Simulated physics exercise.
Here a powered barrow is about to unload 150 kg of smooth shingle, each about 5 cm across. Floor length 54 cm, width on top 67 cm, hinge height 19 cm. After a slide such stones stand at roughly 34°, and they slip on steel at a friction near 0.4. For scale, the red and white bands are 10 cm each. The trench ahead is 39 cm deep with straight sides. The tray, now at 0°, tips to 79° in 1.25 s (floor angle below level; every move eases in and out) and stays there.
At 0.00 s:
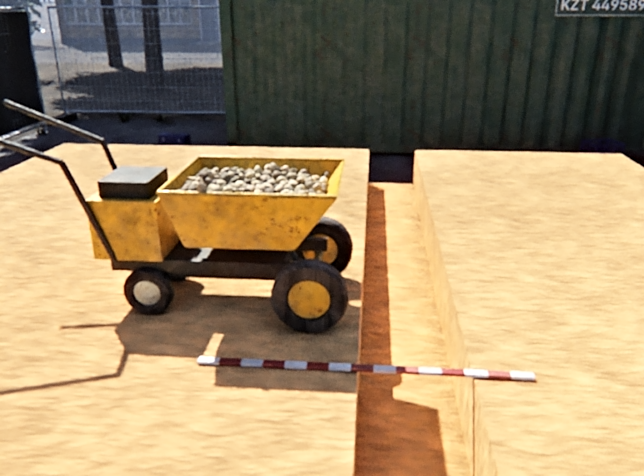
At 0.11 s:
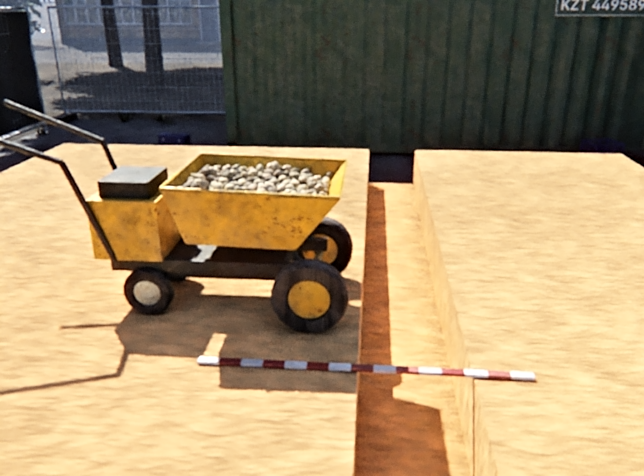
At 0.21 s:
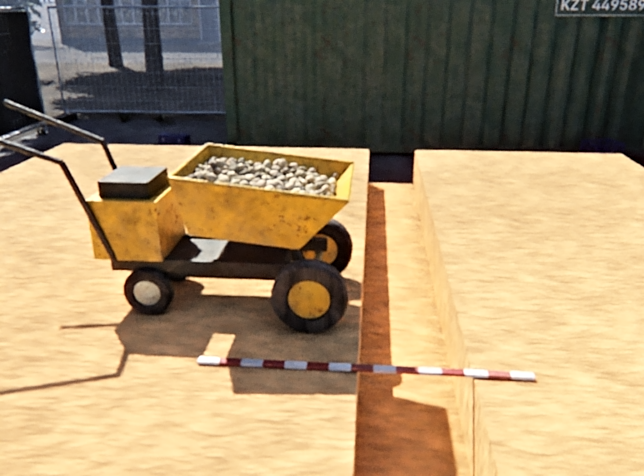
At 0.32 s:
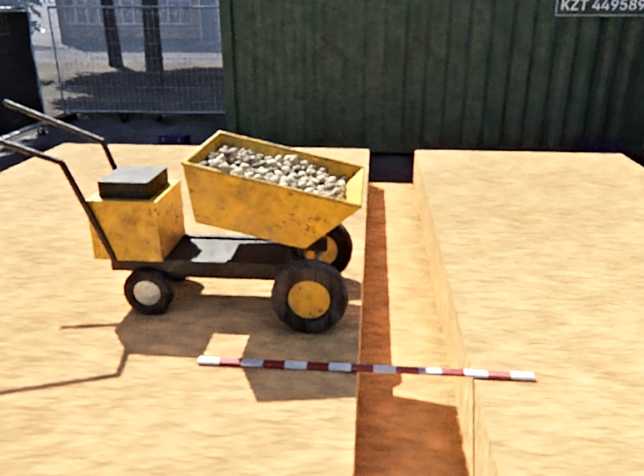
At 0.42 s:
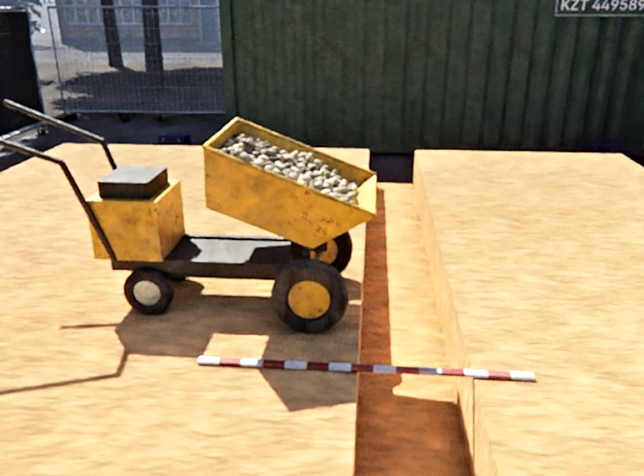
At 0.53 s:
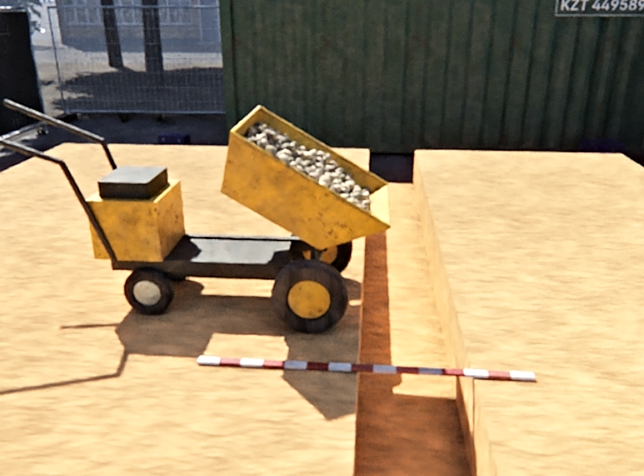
The yellow tray of a barrow, loaded with pale stones, tilts steeply down to the right.
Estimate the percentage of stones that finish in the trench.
Close to 53 in a hundred.
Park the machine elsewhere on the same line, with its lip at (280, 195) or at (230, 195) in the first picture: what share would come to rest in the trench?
First some 100, then 85 per cent.
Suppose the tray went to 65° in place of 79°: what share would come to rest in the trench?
In that case some 60 per cent.
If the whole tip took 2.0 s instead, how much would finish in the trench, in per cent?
In that case some 60 per cent.
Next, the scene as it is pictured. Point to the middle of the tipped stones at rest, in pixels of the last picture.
Their middle is at about (447, 347).
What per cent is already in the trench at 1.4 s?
About 30 per cent by then.
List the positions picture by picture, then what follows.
In the first picture, the tray is at 0°, its lip at (336, 197); the top of the load is at (245, 174).
In the second picture, lip at (340, 198), floor tilted 2°, highest stones at (247, 172); the stones move at 0.3 m/s on average.
In the third picture, the tray is at 6°, its lip at (348, 201); the top of the load is at (221, 166); the stones move at 0.5 m/s on average.
In the fourth picture, lip at (361, 207), floor tilted 13°, highest stones at (227, 156); the stones move at 0.7 m/s on average.
In the fifth picture, the tray is at 21°, its lip at (376, 215); the top of the load is at (239, 142); the stones move at 0.8 m/s on average.
In the sixth picture, lip at (390, 228), floor tilted 31°, highest stones at (260, 131); the stones move at 0.9 m/s on average.
After 0.9 s the floor is at 67°; 99 % in the tray, 1 % in the trench; the foremost stones are at (438, 269).
After 1.4 s the floor is at 79°; 32 % in the tray, 32 % in the trench, 36 % past the trench; the foremost stones are at (565, 314).
After 1.7 s the floor is at 79°; 6 % in the tray, 47 % in the trench, 47 % past the trench; the foremost stones are past the picture's edge.
After 3.7 s the floor is at 79°; 0 % in the tray, 53 % in the trench, 47 % past the trench; the foremost stones are past the picture's edge.
